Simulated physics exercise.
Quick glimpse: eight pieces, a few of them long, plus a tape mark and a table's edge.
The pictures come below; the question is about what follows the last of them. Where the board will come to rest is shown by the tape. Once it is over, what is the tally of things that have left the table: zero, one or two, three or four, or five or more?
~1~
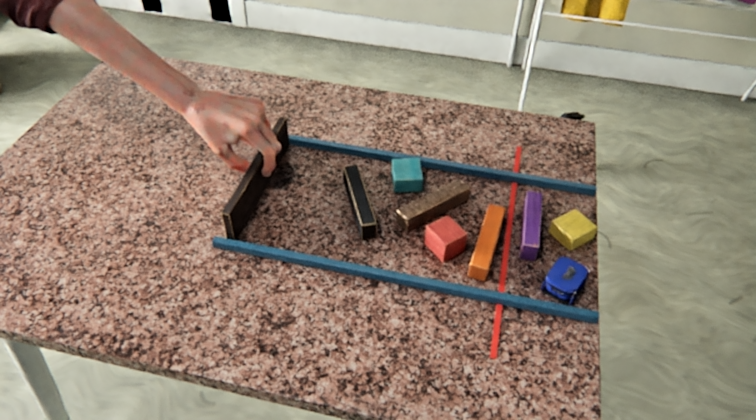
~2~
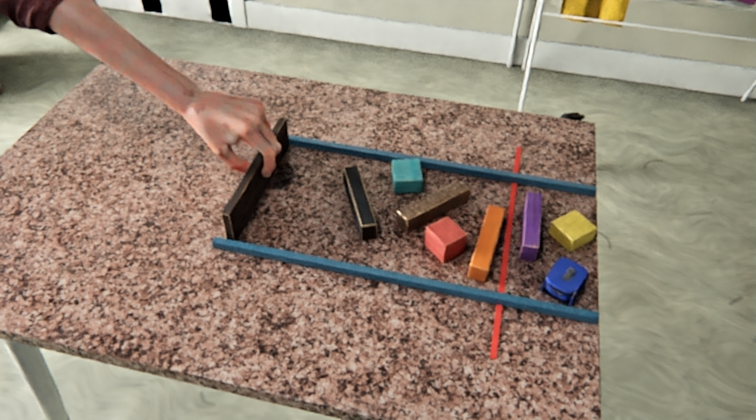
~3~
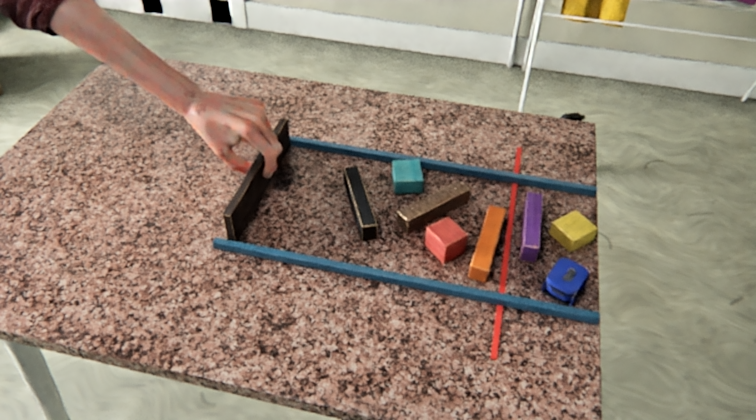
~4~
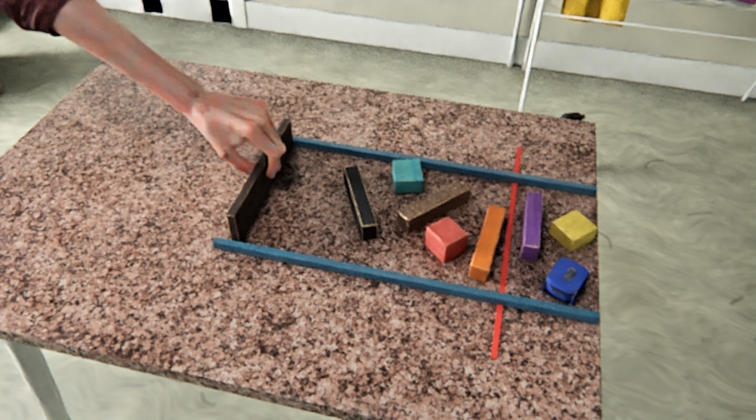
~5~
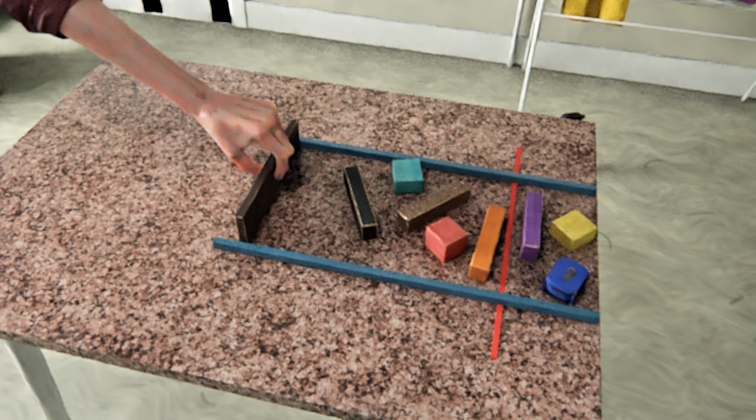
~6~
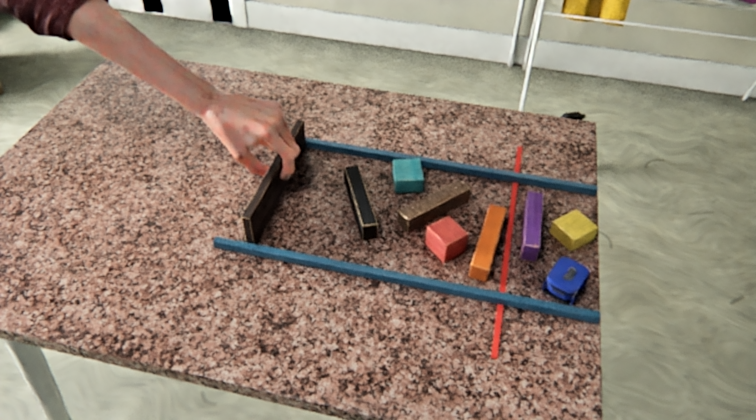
Only one or two.
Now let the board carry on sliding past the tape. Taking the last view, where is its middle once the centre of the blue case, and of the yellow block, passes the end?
The middle is at (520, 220) when it's the blue case, and at (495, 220) when it's the yellow block.
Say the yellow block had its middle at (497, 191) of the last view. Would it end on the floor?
Yellow block: Safe.
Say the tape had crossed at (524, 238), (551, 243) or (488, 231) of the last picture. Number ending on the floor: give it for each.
2, 4, 0.
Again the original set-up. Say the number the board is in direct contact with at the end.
Looks like 2 of them, all told.
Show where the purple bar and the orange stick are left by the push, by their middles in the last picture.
In the last picture the first middle sits at (583, 236) and the other at (563, 259).
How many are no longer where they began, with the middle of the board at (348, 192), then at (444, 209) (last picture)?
1 and 5.
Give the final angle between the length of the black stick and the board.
Around 0 degrees.
Soon after, none off yet; yellow block at rest near (574, 230); blue case at rest near (566, 281); purple bar at rest near (532, 225).
After that, none off yet; yellow block moving near (579, 231); blue case at rest near (566, 281); purple bar displaced a little near (547, 228).
In the end, the number that fall off is one or two; gone, yellow block.
